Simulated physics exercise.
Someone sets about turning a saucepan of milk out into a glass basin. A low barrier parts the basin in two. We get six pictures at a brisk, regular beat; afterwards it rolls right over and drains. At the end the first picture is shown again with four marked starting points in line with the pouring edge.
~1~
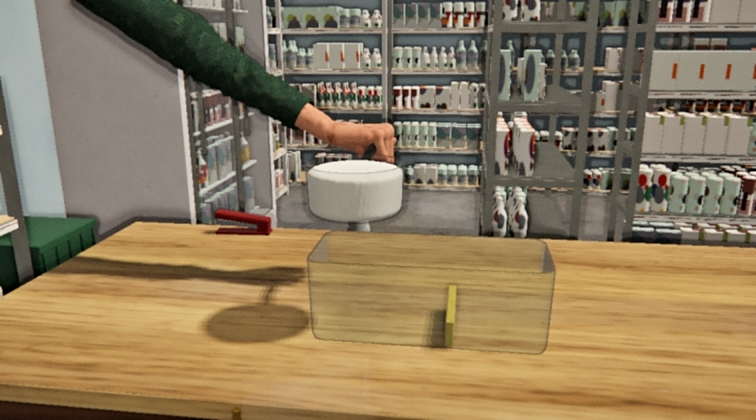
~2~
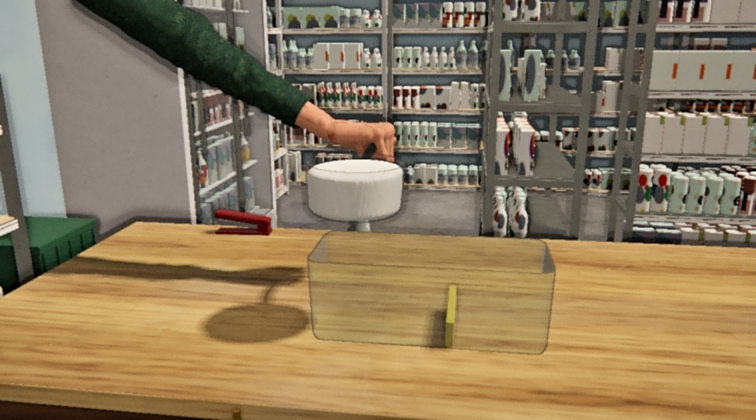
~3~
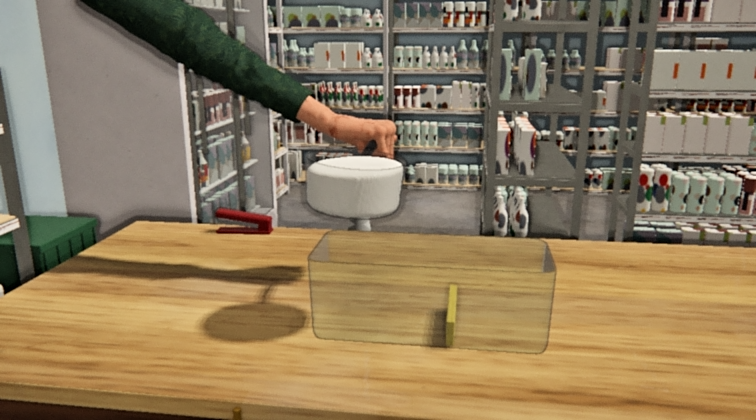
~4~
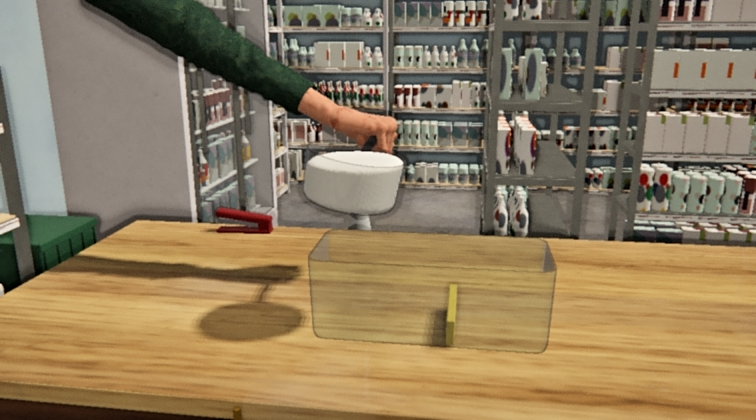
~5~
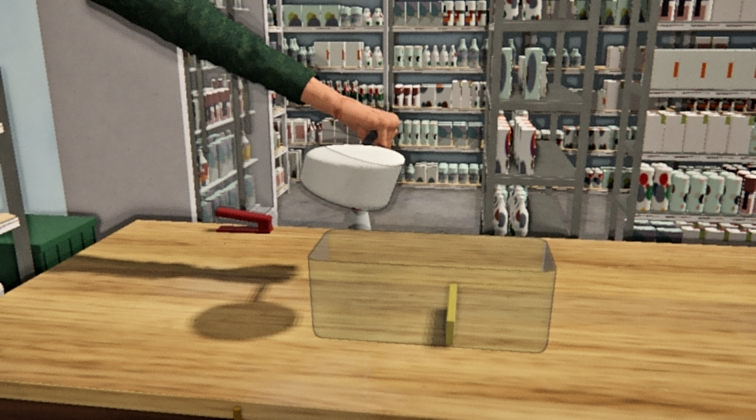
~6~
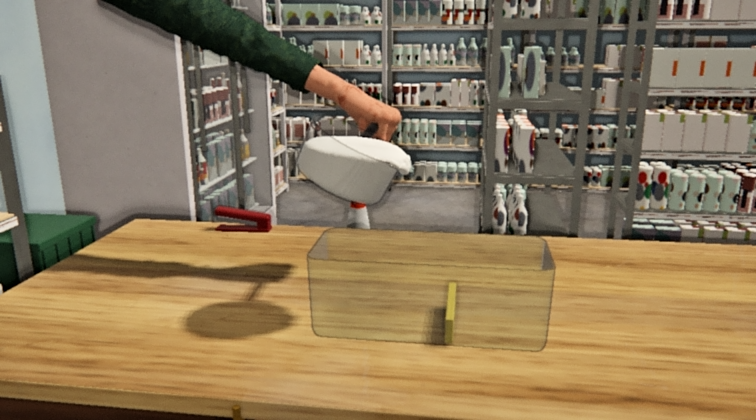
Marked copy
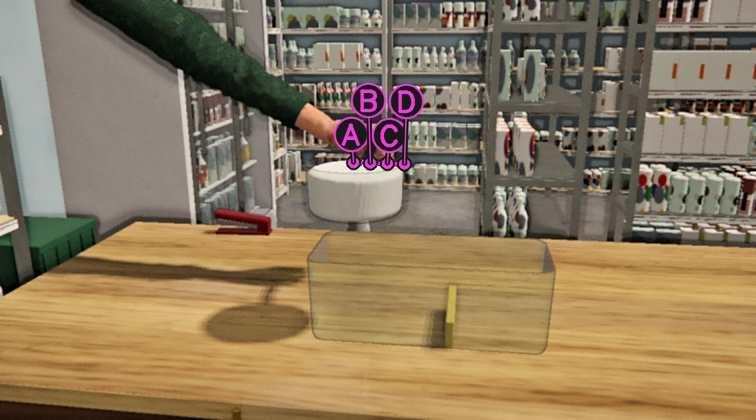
At the start, a hand in a green sleeve holds a white pan level above a clear basin with a low yellow divider on a wooden table. The pan stays nearly still, then tilts gradually to the right, until white liquid just reaches over its lip, with the basin still empty.
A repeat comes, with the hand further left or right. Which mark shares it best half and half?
B beats the others.
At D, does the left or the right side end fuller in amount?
The right one.
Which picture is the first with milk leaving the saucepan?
In picture 5.
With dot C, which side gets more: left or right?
The right side.
In magenta, A at (353, 162); B at (370, 163); C at (387, 163); D at (404, 164).
If A is chosen, about 74 % ends left of the wall and 24 % right of it.
If B is chosen, about 48 % ends left of the wall and 51 % right of it.
If C is chosen, about 30 % ends left of the wall and 69 % right of it.
If D is chosen, about 20 % ends left of the wall and 78 % right of it.
